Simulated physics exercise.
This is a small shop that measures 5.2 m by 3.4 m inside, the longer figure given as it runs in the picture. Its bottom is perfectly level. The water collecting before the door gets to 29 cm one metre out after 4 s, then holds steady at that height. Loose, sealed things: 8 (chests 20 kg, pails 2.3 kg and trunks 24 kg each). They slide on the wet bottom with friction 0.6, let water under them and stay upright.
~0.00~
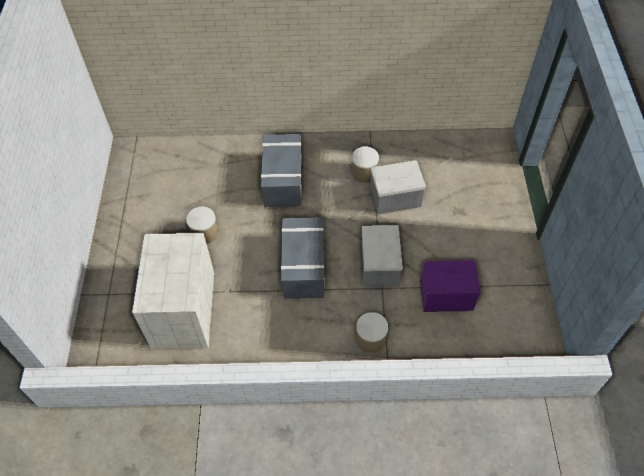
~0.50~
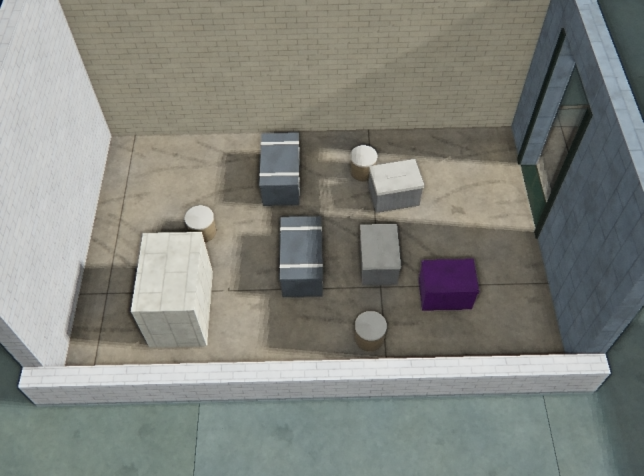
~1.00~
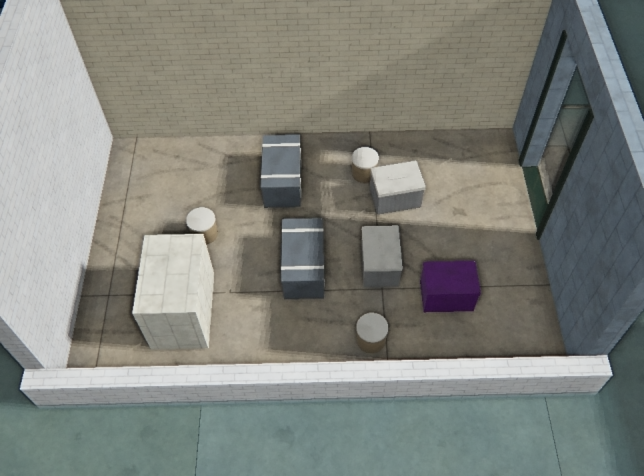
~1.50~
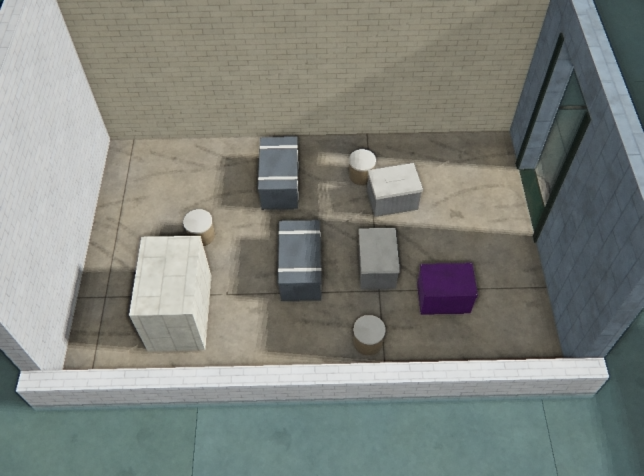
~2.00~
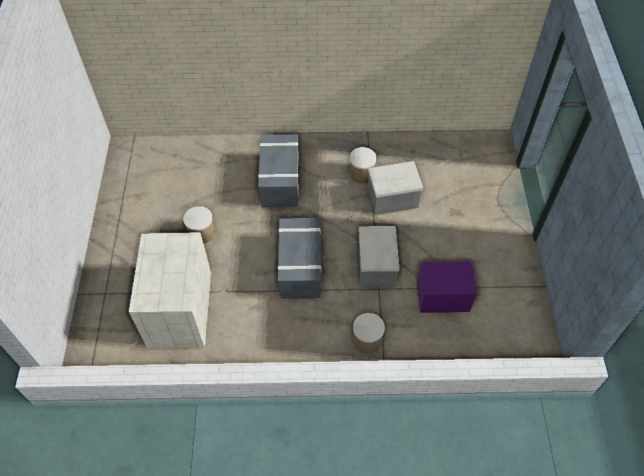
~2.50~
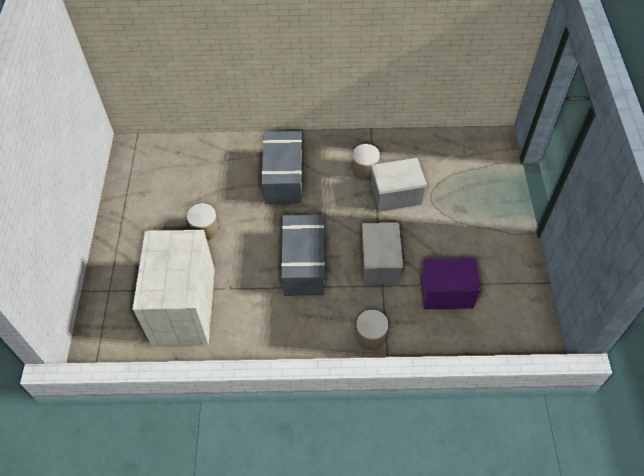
Small walled shop seen from above, water covering the ground outside, then spreading through the right-hand doorway as boxes stay still.
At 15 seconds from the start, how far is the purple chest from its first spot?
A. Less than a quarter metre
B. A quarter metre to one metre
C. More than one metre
(B) A quarter metre to one metre.
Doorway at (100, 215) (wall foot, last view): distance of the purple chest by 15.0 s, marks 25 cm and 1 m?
The purple chest covers a long distance.
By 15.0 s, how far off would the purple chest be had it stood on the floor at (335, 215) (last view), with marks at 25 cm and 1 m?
Short answer, it is taken a long way.
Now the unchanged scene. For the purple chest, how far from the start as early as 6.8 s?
Around 0 centimetres.
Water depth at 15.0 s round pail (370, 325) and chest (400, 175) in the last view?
16 and 21 cm.
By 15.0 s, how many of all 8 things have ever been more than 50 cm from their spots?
The count comes to 8.
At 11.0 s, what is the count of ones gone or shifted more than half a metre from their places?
I make it 7 by then.
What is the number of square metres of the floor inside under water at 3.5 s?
Wet area: Approx. 4.0 m2.
After 3.5 s the purple chest is near (452, 275), 0.0 m from its start, aground; 0 afloat.
After 6.8 s the purple chest is near (452, 275), 0.0 m from its start, aground; 3 afloat.
After 11.0 s the purple chest is near (452, 275), 0.0 m from its start, aground; 7 afloat.
After 15.0 s the purple chest is near (491, 232), 0.7 m from its start, afloat; 8 afloat.
